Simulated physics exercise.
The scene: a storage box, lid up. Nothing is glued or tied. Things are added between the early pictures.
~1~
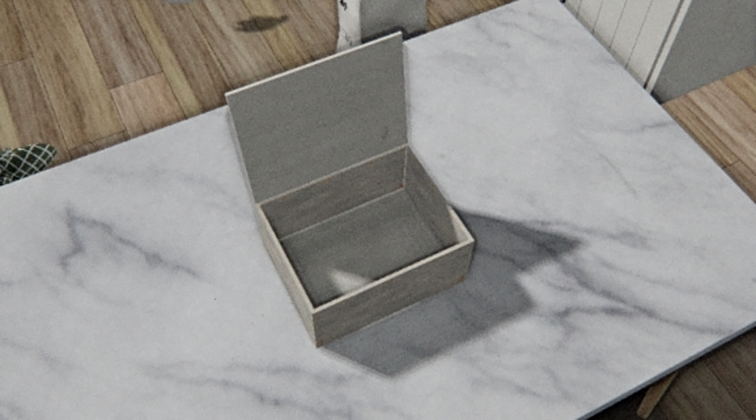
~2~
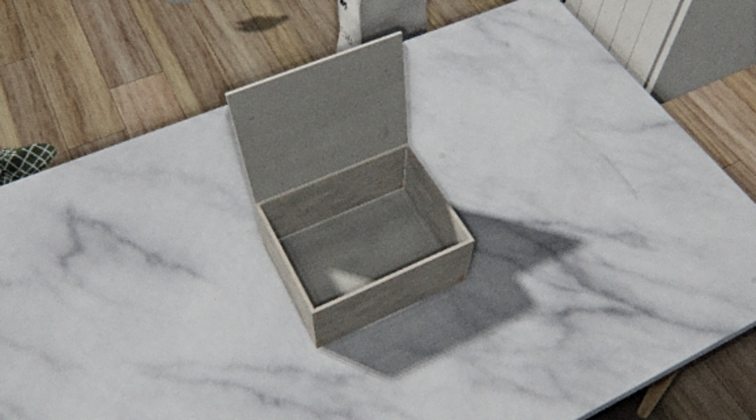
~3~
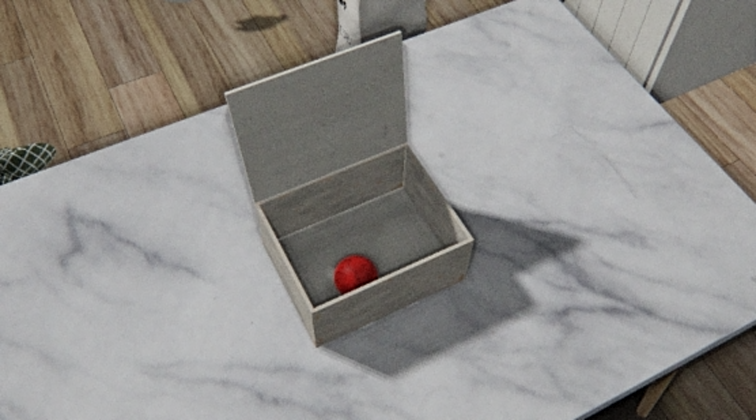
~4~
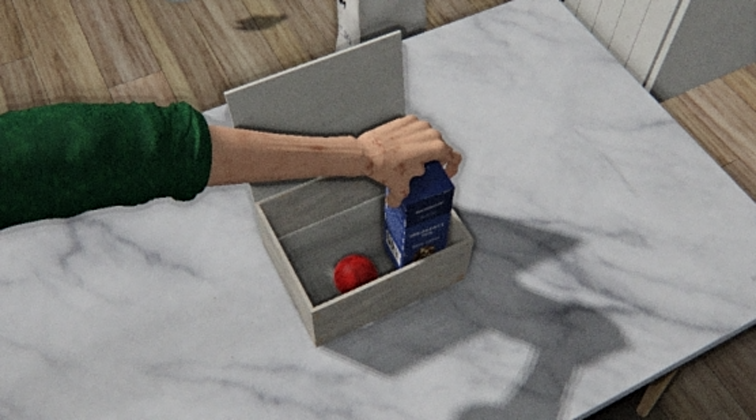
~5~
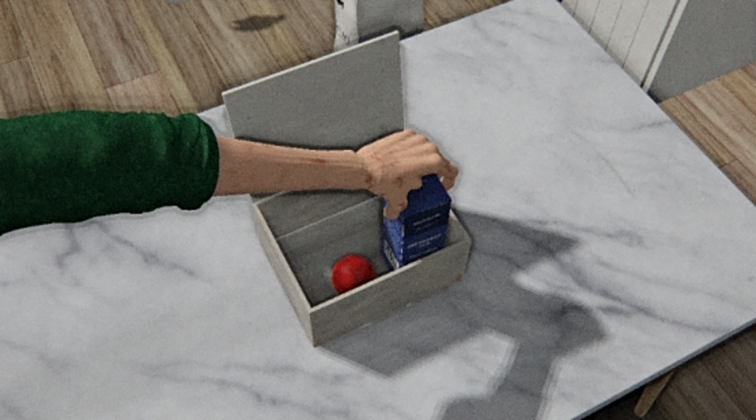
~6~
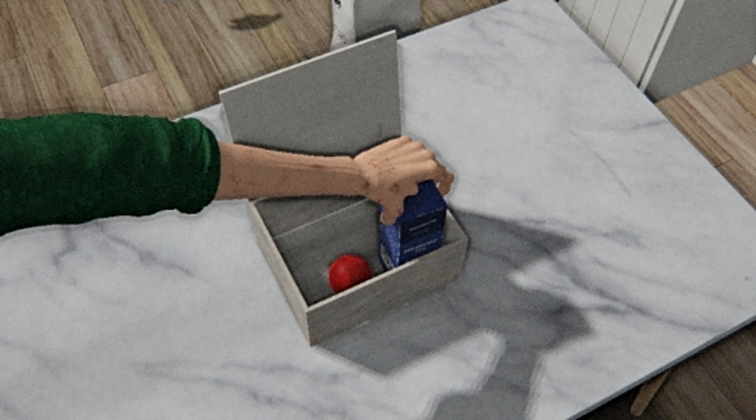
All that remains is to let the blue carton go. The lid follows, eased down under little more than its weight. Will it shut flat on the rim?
Here the lid stays ajar.
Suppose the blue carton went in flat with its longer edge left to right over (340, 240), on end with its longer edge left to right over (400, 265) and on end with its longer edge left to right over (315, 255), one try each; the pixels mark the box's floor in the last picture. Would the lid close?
In the first case it closes; in the second case it stays ajar; in the third case it is held up.
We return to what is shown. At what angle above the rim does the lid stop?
About 35°.
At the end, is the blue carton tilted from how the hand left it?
The blue carton stays as placed.
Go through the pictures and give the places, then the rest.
In the first picture, the last thing is not in view yet.
In the second picture, the last thing is not in view yet.
In the third picture, the last thing is not in view yet.
In the fourth picture, coming down; blue carton (416, 219).
In the fifth picture, coming down; blue carton (414, 229).
In the sixth picture, in place under the hand; blue carton (411, 234).
Then, 1.10 s past the last view, lid starting down.
Then, 1.50 s past the last view, lid 66° above the rim.
Then, 1.70 s past the last view, lid 51° above the rim.
Then, 3.00 s past the last view, lid 36° above the rim.
Finally, lid 36° above the rim; both still in place. Final places as the last picture's camera would see them, blue carton near (411, 234).
